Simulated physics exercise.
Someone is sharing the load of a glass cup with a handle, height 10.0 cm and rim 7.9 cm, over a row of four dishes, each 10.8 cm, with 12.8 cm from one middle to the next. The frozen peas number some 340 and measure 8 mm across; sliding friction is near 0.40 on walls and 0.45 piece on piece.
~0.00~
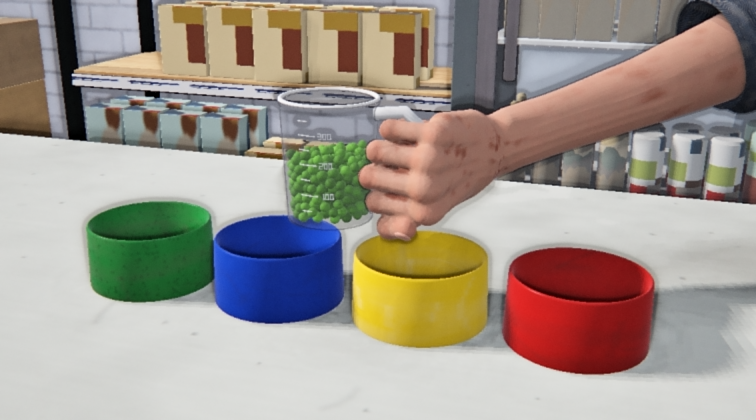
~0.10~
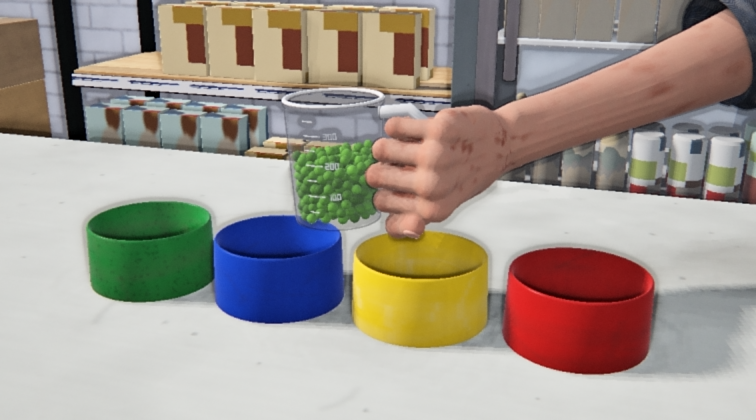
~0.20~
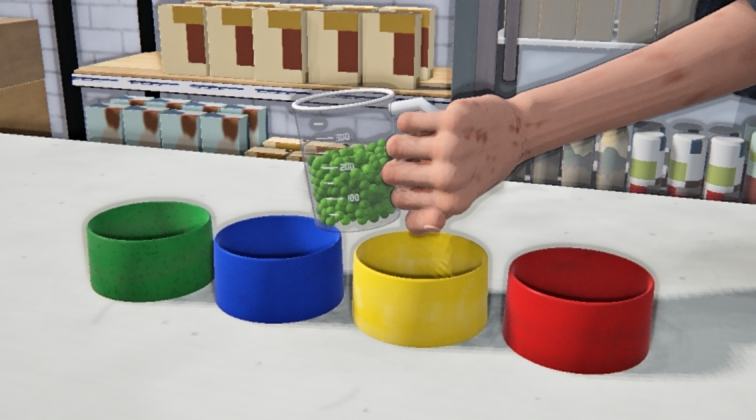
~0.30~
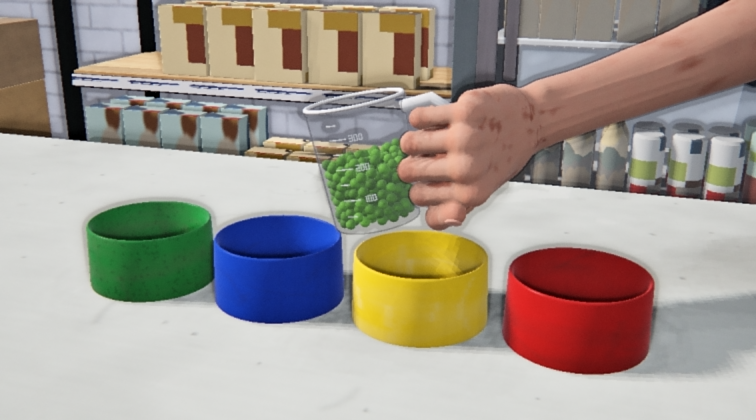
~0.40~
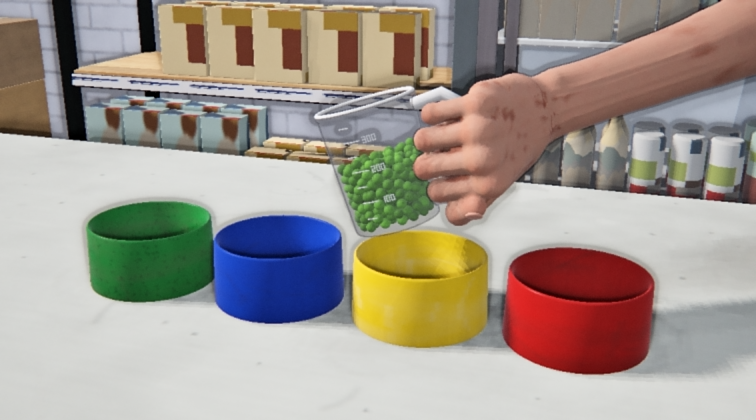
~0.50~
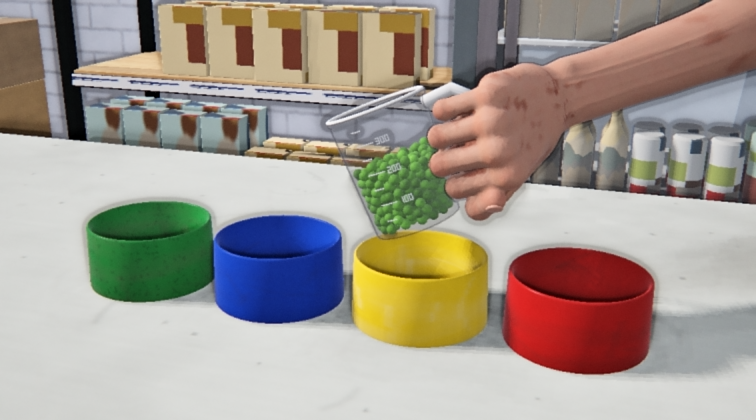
Clear cup of green peas tilting gradually leftward as a hand moves it slightly right above blue and yellow dishes.
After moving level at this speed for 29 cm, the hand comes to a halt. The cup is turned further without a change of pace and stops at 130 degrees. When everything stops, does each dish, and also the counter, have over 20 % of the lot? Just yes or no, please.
In short: Red yes, blue no, green no, yellow no, counter no.
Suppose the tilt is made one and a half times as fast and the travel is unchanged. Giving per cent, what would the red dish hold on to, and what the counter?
Shares: Red 60, counter 30.
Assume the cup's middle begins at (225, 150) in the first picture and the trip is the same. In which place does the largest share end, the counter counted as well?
Result - top receiver is counter.
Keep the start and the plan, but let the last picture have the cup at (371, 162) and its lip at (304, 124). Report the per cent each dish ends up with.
Dish by dish: Red 0 percent, blue 0 percent, green 0 percent, yellow 90 percent.
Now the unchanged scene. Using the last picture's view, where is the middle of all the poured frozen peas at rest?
Once everything settles, the centre is around (586, 320).
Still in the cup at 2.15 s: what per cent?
Reading: Approx. 85 %.
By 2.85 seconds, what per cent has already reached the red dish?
By that moment it's near 95 percent.
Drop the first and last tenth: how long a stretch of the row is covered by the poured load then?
Roughly 7 centimetres.
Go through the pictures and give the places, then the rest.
In the first picture, cup at (330, 158), tilt 0 degrees, lip at (284, 95), moved 0.0 cm; middle of the pieces at (327, 183); green dish at (150, 221); blue dish at (278, 237); yellow dish at (421, 254); red dish at (580, 274).
In the second picture, cup at (336, 159), tilt 2 degrees, lip at (288, 97), moved 0.5 cm; middle of the pieces at (334, 184).
In the third picture, cup at (351, 160), tilt 7 degrees, lip at (298, 102), moved 1.8 cm; middle of the pieces at (350, 186).
In the fourth picture, cup at (366, 161), tilt 12 degrees, lip at (309, 108), moved 3.1 cm; middle of the pieces at (367, 187).
In the fifth picture, cup at (381, 163), tilt 17 degrees, lip at (320, 114), moved 4.4 cm; middle of the pieces at (385, 189).
In the sixth picture, cup at (397, 164), tilt 22 degrees, lip at (332, 121), moved 5.7 cm; middle of the pieces at (402, 190); green dish at (150, 221); blue dish at (278, 237); yellow dish at (421, 254); red dish at (580, 274). The cup turns about 50 degrees a second and travels 13 cm a second.
After 1.49 s, tilt 72 degrees; cup holds 100 %.
After 2.15 s, tilt 105 degrees; cup holds 85 %, red 15 %.
After 2.85 s, tilt 130 degrees; cup holds 0 %, red 95 %.
In the end, at 3.4 s, red 95 %, blue 0 %, green 0 %, yellow 0 %, counter 5 %.
